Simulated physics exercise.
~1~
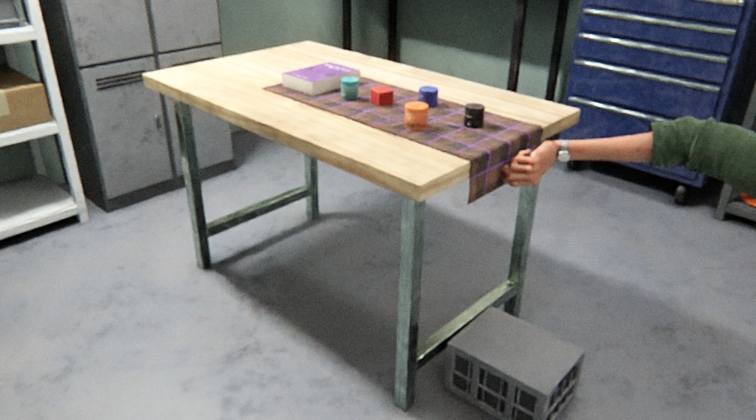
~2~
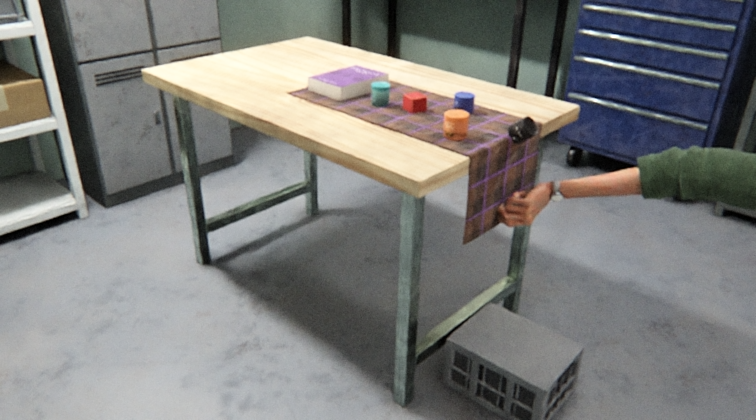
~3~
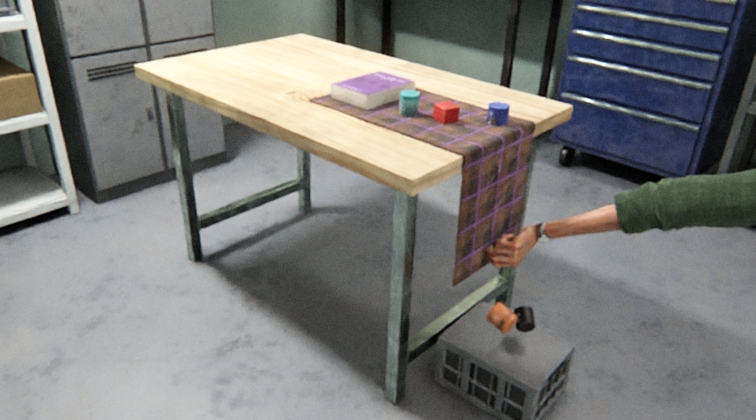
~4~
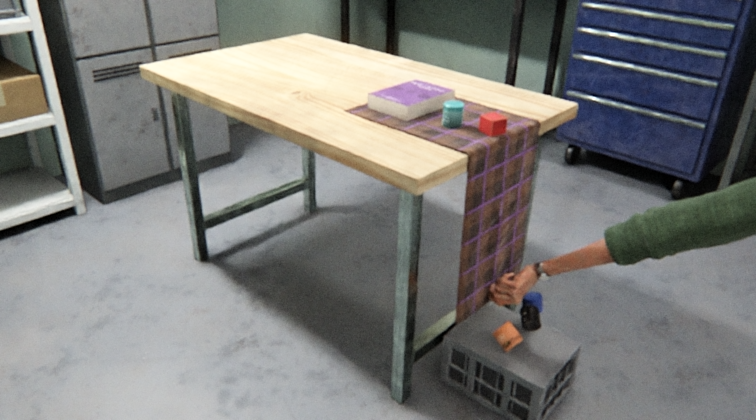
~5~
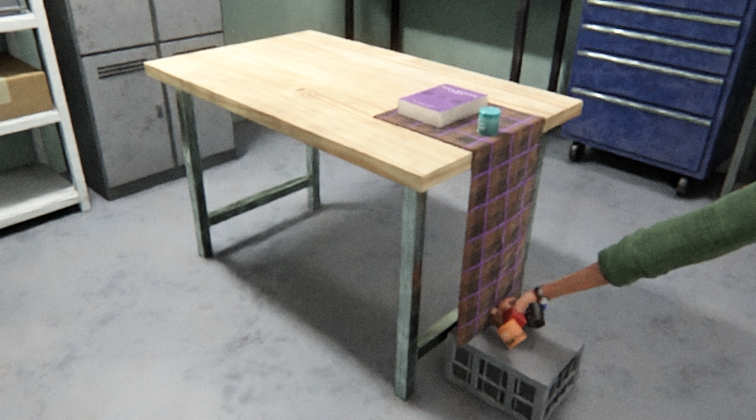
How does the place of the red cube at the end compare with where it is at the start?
At the start the red cube sits on the runner on top of the workbench, among the pots. At the end it is down by the grey crate below the bench's edge, near the hand.
At the start, a hand in a green sleeve grips the hanging end of a plaid runner on a wooden workbench, with a book, a red cube and four small pots resting on the cloth. The hand draws the cloth downward, carrying everything to the right, and the black pot tips at the edge. The black and orange pots drop toward the grey crate below. The blue pot falls next, followed by the red cube. By the end, the hem is down at the crate, while the book and the turquoise pot remain on the bench.
